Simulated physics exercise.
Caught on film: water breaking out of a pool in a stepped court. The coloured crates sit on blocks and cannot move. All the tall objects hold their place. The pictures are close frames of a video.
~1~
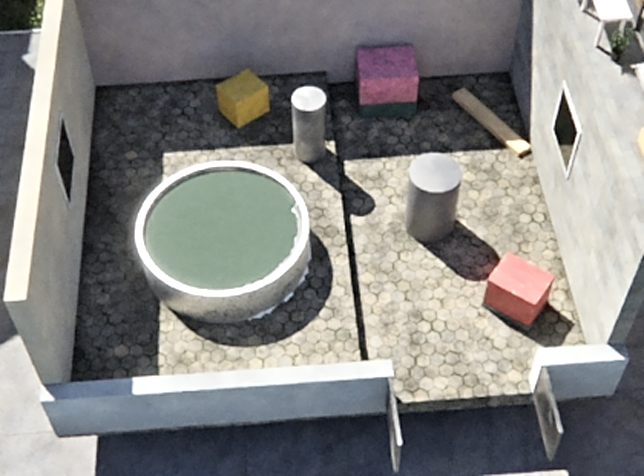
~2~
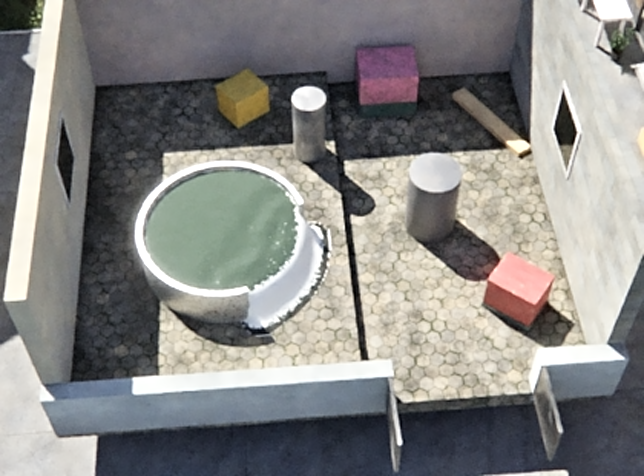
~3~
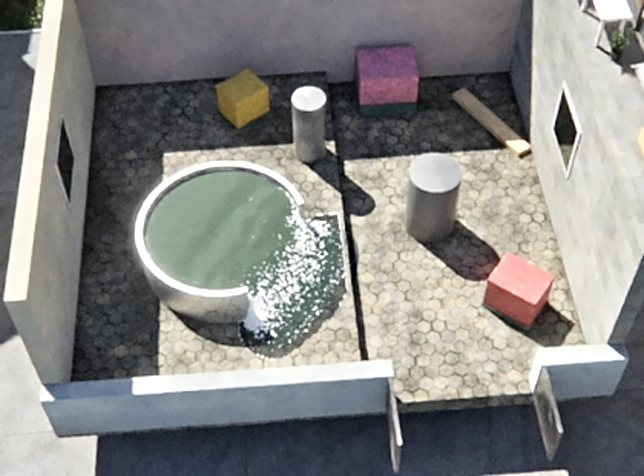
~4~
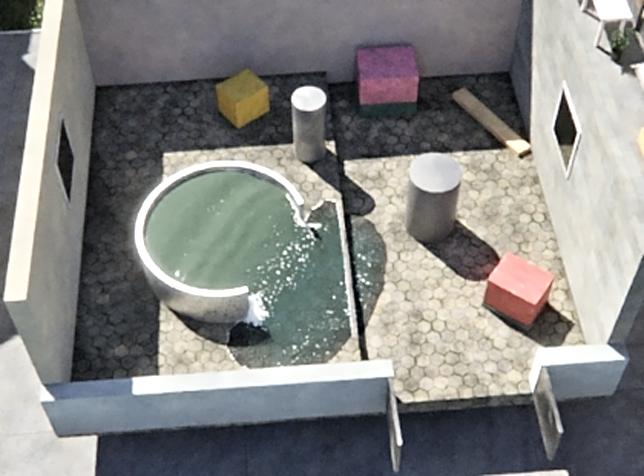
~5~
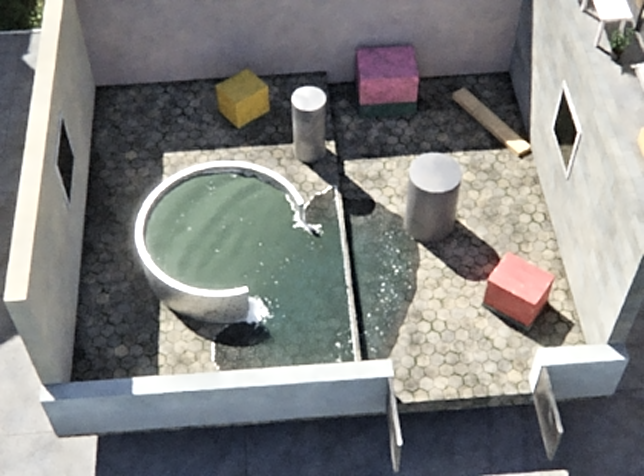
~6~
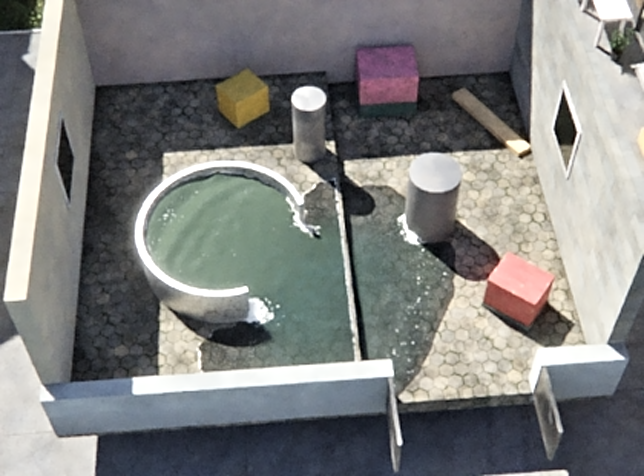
A round pool breaks open at its lower right side and water spreads rightward across the court.
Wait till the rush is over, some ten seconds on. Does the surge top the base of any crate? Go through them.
In the end: The pink crate keeps dry; the yellow crate keeps dry; the red crate is soaked.
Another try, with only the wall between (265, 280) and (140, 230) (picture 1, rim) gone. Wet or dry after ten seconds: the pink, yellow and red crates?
Then: Pink remains dry, yellow gets wet, red gets wet.
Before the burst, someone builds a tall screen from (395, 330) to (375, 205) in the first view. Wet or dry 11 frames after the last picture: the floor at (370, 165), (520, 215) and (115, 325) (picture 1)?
As listed: Under water, dry, clear.
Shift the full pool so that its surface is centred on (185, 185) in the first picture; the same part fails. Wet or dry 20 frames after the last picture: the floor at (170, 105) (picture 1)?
Answer: Clear.
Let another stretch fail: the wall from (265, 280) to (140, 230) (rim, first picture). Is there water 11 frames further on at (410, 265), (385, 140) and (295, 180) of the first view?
In that order: Free of water, clear, clear.
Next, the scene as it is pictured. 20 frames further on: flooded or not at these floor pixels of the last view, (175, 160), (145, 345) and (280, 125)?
One after the other: Dry, flooded, dry.
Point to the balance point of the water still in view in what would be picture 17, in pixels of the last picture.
Close to (329, 281).
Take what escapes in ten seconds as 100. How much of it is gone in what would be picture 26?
Close to 40 %.
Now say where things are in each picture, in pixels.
The pool at (223, 229) is whole and still, in the first frame.
The front is at (317, 228), out from the gap at (296, 272), in the second frame.
Water pours out at (296, 274) and has run to (340, 220), in the third frame.
The front is at a hidden place, out from the gap at (296, 275), in the fourth frame.
Water pours out at (296, 276) and has run to (394, 219), in the fifth frame.
Water pours out at (296, 276) and has run to (448, 250), in the sixth frame.
A moment on, water covers 30 % of the floor; the pink crate not reached, the yellow crate not reached, the red crate water round its plinth.
Next, water covers 40 % of the floor; the pink crate not reached, the yellow crate not reached, the red crate water round its plinth.
Then, water covers 50 % of the floor; the pink crate water round its plinth, the yellow crate not reached, the red crate water round its plinth.
Later, water covers 65 % of the floor; the pink crate water round its plinth, the yellow crate not reached, the red crate water round its plinth.
In the end, water covers 70 % of the floor; the pink crate stayed above the water, the yellow crate stayed above the water, the red crate was topped.
